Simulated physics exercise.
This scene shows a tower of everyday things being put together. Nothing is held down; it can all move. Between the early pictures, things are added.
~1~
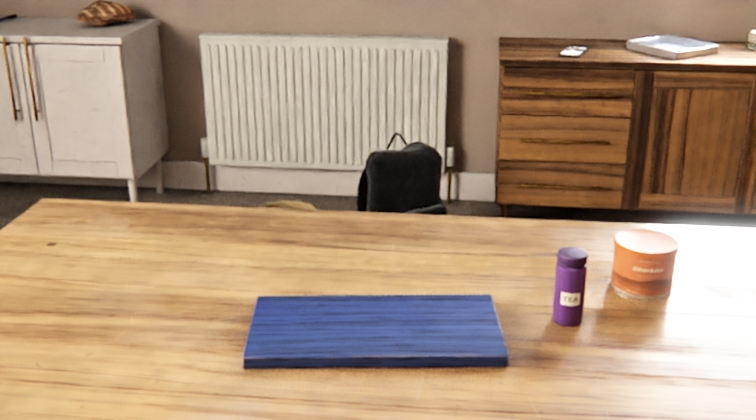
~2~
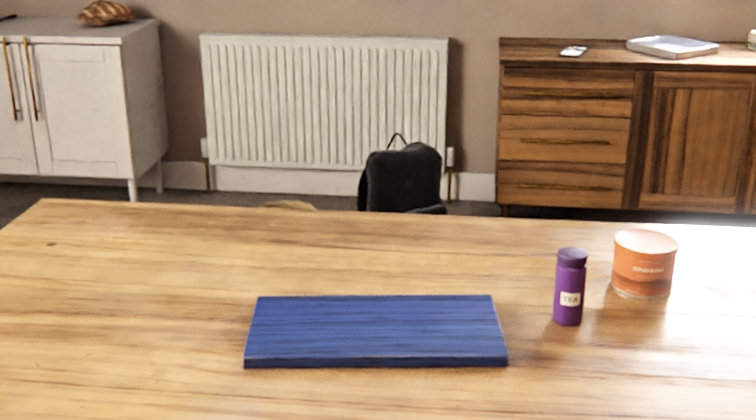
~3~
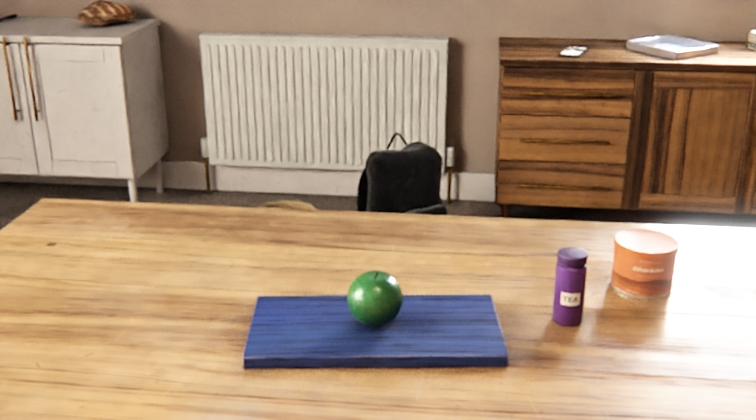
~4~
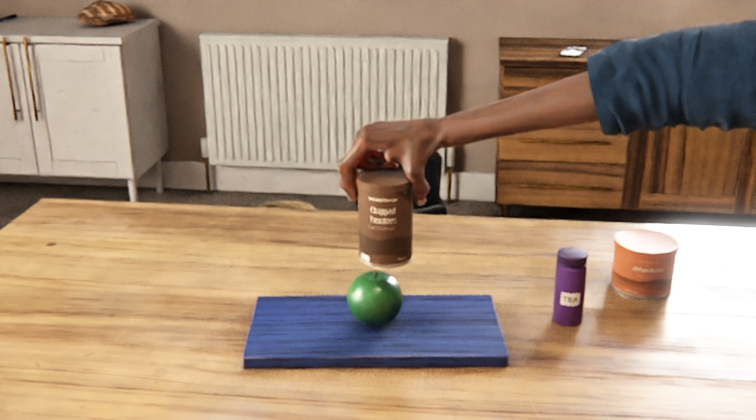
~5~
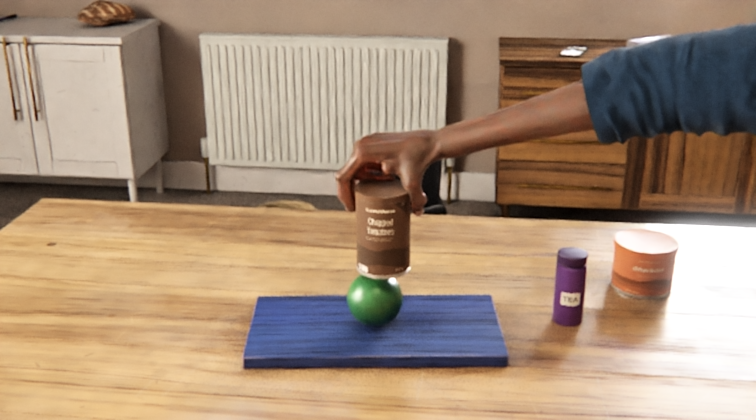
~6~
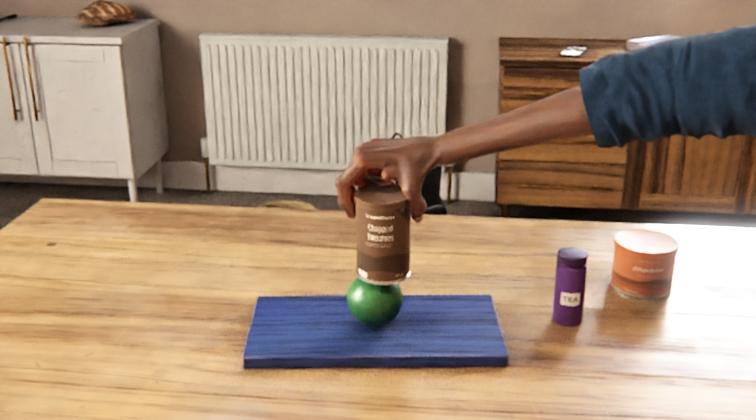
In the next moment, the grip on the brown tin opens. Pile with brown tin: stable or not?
It doesn't stay upright.
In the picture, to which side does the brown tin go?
Off rightwards in the picture.
Then, 0.40 s later than the last frame, brown tin now fallen.
Then, 0.60 s later than the last frame, things are still on the move.
When it is over, fallen, brown tin; the other 4 as before. End places, in pixels of the last picture, brown tin near (531, 306). The pile gives way.
